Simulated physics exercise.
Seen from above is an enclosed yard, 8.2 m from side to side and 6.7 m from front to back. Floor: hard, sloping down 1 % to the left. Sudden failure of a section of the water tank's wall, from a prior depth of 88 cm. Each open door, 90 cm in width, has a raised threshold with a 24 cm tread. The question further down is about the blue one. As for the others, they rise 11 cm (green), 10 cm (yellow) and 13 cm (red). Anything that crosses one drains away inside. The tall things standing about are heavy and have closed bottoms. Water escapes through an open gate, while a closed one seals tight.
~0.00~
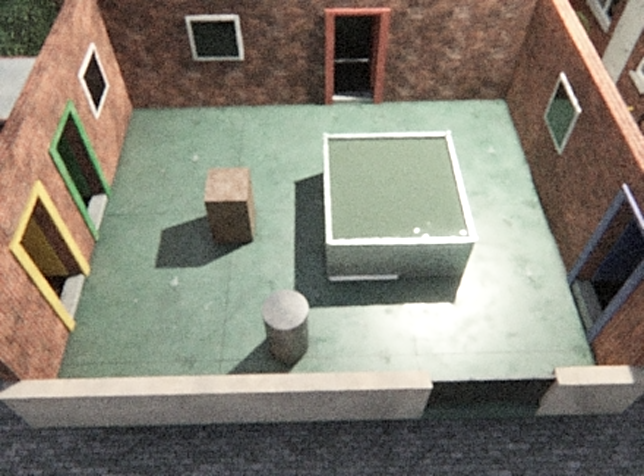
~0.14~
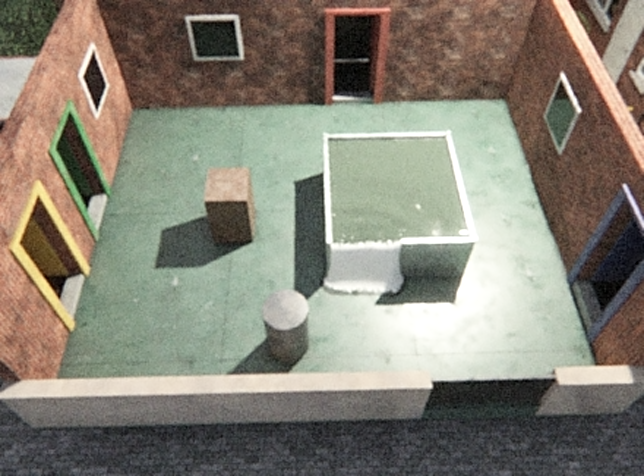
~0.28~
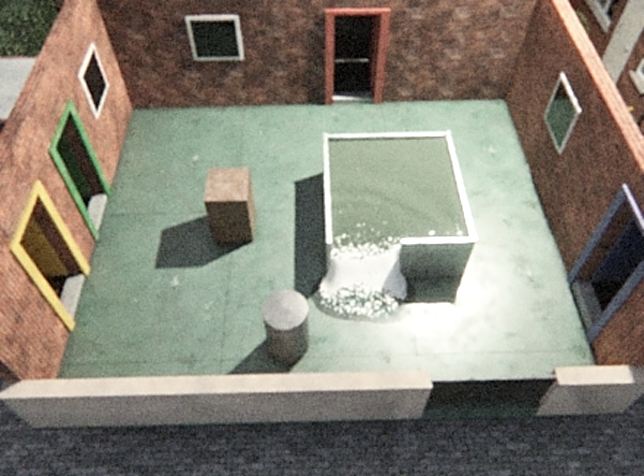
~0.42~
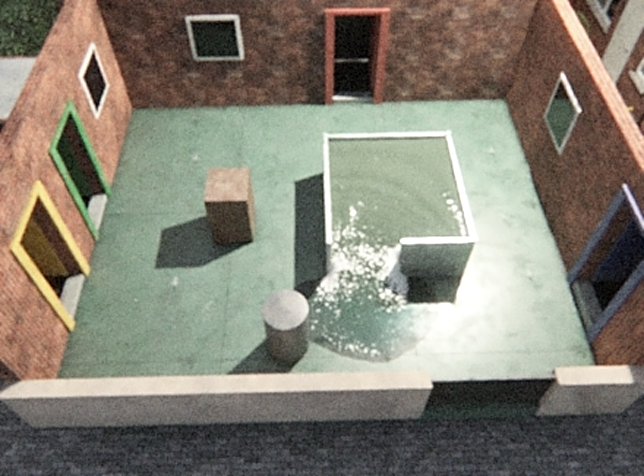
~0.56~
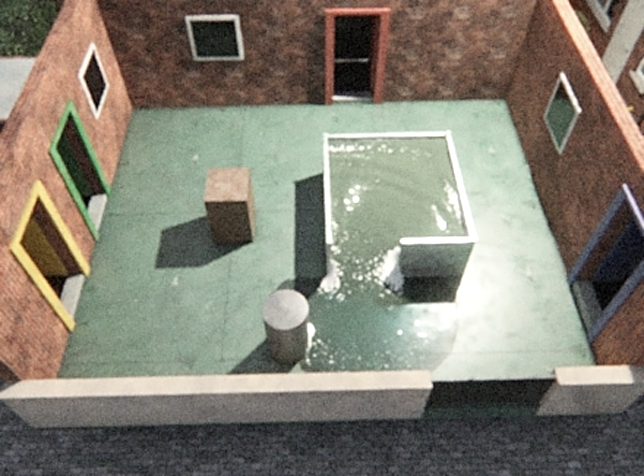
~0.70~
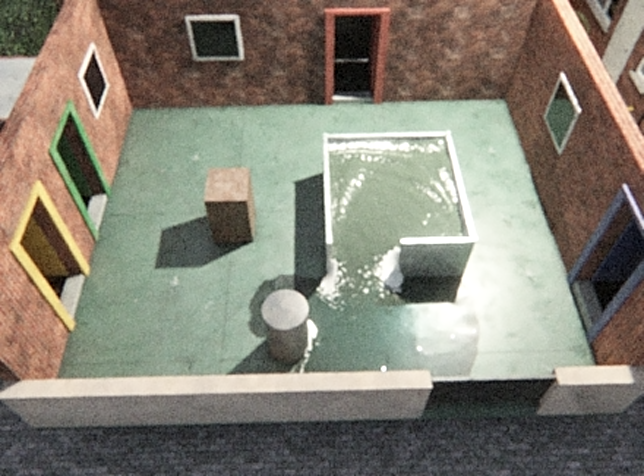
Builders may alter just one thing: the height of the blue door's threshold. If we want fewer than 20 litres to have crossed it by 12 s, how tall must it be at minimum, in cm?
It needs to be roughly 20.5 cm tall.
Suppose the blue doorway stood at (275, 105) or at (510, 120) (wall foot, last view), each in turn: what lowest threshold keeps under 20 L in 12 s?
12.0 and 12.5 cm.
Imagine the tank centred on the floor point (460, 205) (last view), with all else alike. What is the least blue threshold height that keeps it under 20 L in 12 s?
Near 13.5 cm.
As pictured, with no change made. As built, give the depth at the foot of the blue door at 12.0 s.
About 6.5 centimetres deep.
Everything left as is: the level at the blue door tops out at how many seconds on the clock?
At about 2.8 s.
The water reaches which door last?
That would be the red door.
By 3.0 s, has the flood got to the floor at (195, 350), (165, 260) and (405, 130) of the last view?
Listed order - soaked through, soaked through, unwetted.
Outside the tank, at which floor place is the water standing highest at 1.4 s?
(332, 385).
After 1.4 s water covers 20 % of the floor, deepest (60 cm) near (332, 385); it has not reached the blue door.
After 3.0 s water covers 40 % of the floor, deepest (38 cm) near (602, 389); 26 cm at the blue door, 5 litres in over its 20 cm threshold.
After 12.0 s water covers 100 % of the floor, deepest (20 cm) near (109, 195); 6 cm at the blue door, 21 litres in over its 20 cm threshold.
At the blue door as built, the water arrived by 2.1 s and peaked near 28 cm at 2.8 s.
Run again over the same 12 s with other heights there, 33 litres in over 18.5 cm, 4 litres over 25 cm. The limit of 20 litres is kept from about 20.5 cm up.
